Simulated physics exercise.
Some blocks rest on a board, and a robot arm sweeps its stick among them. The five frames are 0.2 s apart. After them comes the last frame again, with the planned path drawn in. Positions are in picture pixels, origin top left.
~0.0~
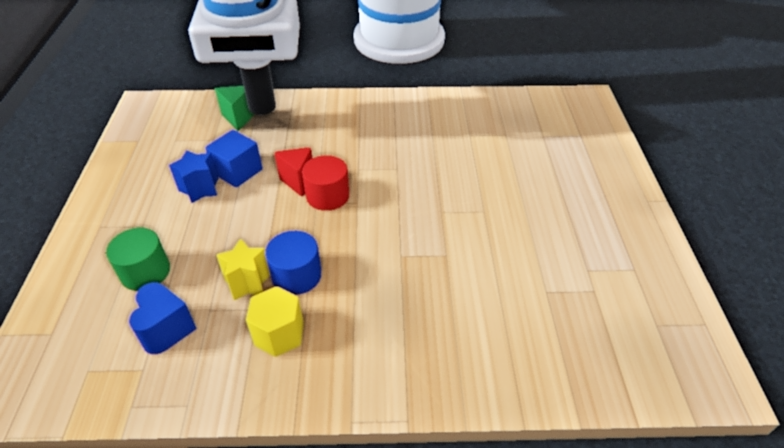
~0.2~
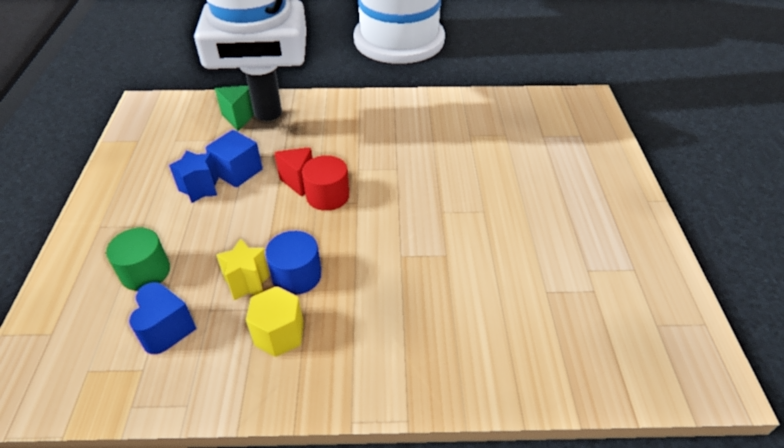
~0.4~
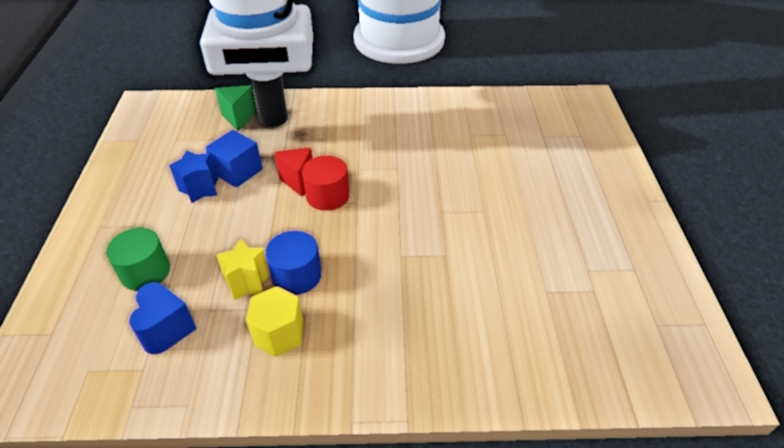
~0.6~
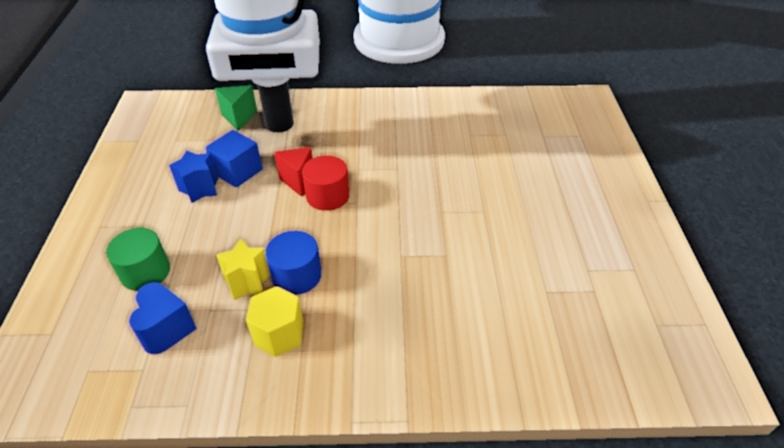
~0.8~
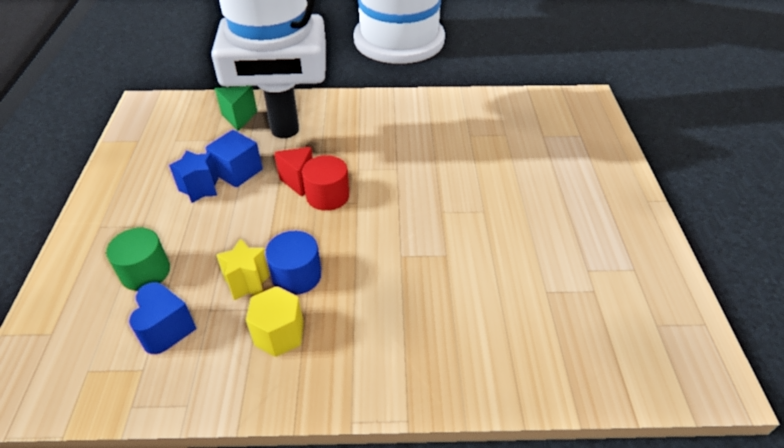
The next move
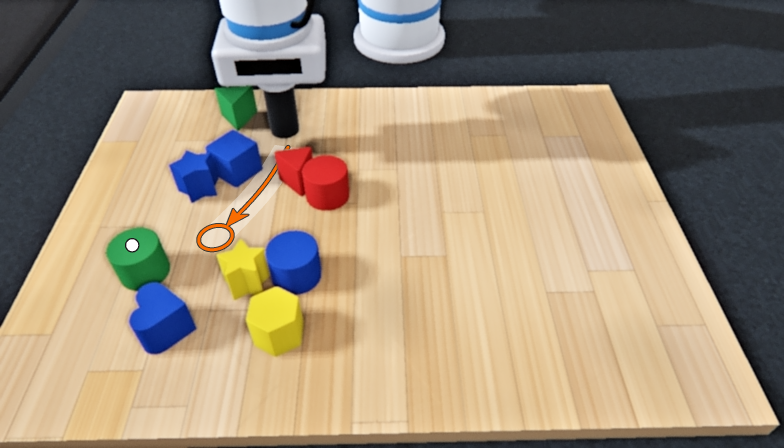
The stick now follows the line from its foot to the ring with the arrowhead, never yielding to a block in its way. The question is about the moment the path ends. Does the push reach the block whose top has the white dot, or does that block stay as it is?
Stays where it is.
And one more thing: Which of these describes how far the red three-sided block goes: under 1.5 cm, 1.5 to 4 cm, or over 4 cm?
The displacement of the red three-sided block is 1.5-4 cm.
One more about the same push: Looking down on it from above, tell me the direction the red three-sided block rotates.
Its spin: Anticlockwise.
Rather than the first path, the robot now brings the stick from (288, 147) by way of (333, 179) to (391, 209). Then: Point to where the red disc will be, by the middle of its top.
In the picture, it is at (341, 192).
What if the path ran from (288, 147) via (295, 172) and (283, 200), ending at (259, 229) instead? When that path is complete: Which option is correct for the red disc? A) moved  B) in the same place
Choice A: Moved.
The line goes from (288, 147) by way of (260, 190) to (216, 237); the dot is on the green disc.
On the path given first. One third of the way, stick at (268, 159); blue square piece at (226, 147), turned 25° clockwise; red three-sided block at (293, 160), turned 15° anticlockwise.
Two thirds of the way, stick at (242, 189); blue star block at (182, 163); blue square piece at (223, 155), turned 70° clockwise; red three-sided block at (284, 166), turned 50° anticlockwise.
At the end, stick at (210, 221); green disc unmoved; blue star block at (182, 163); blue square piece at (223, 155), turned 70° clockwise; red three-sided block at (284, 166), turned 50° anticlockwise.
